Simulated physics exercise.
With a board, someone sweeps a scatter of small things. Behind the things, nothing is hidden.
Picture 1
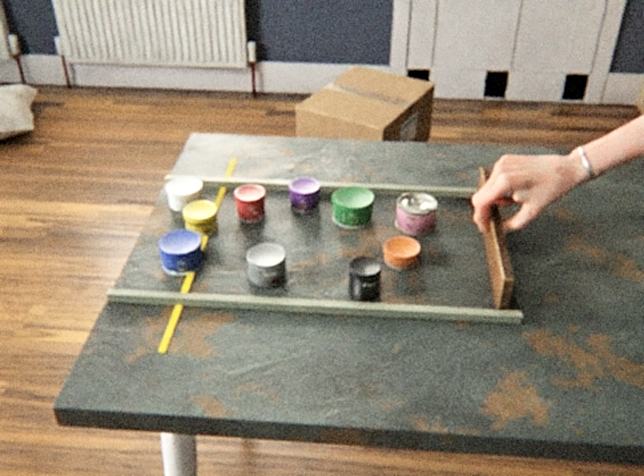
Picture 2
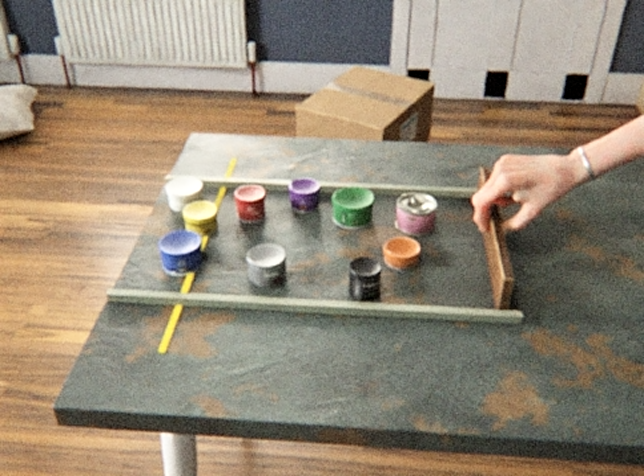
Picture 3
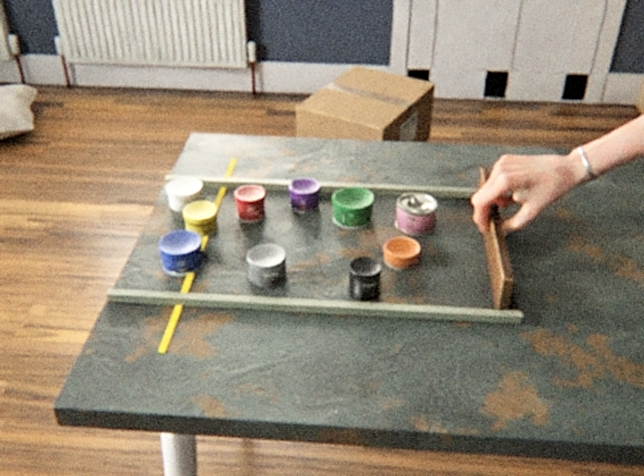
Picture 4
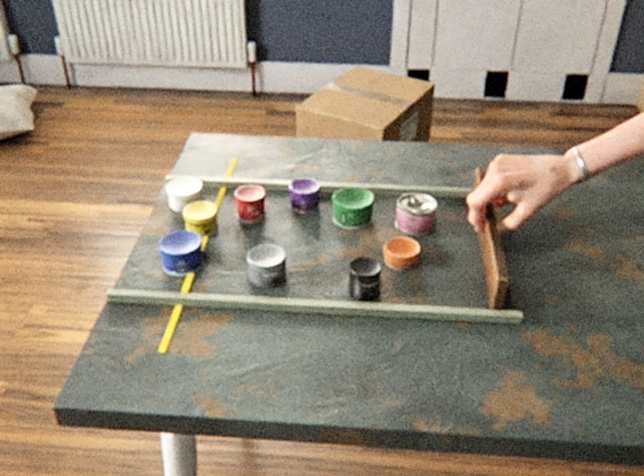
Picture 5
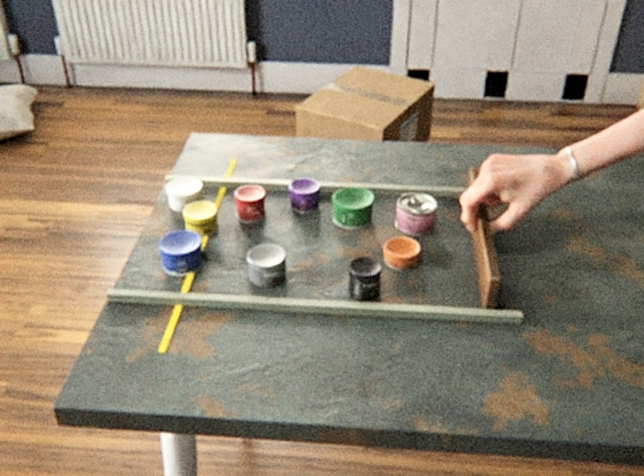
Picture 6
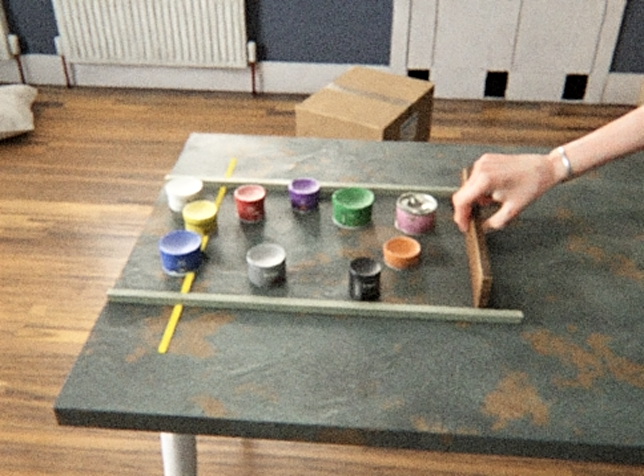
A hand slid an upright wooden board slightly left between two pale strips on a dark table, while the ten colorful little pots in front of it, some near a yellow line, stayed still.
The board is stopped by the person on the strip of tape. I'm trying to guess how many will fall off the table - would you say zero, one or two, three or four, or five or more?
I would say one or two.
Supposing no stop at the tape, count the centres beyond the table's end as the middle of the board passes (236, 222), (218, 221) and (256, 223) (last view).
Counts by place: 1 / 2 / 1.
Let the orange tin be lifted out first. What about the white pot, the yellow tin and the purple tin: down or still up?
In that case the white pot goes off the edge, the yellow tin stays where it is, the purple tin stays where it is.
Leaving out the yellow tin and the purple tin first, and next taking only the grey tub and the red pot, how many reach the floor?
The counts would be 0 and 1.
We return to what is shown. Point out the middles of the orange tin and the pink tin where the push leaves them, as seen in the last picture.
Middles: Around (184, 240) and around (192, 209).
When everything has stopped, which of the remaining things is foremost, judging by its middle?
I reckon it's the blue pot.
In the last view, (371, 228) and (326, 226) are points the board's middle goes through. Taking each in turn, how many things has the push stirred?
That makes 5 at the first spot and 6 at the second.
Soon after, none off yet; white pot at rest near (185, 195); blue pot at rest near (182, 253); yellow tin at rest near (201, 220).
By the end, the number that fall off is one or two; fallen, red pot and white pot.
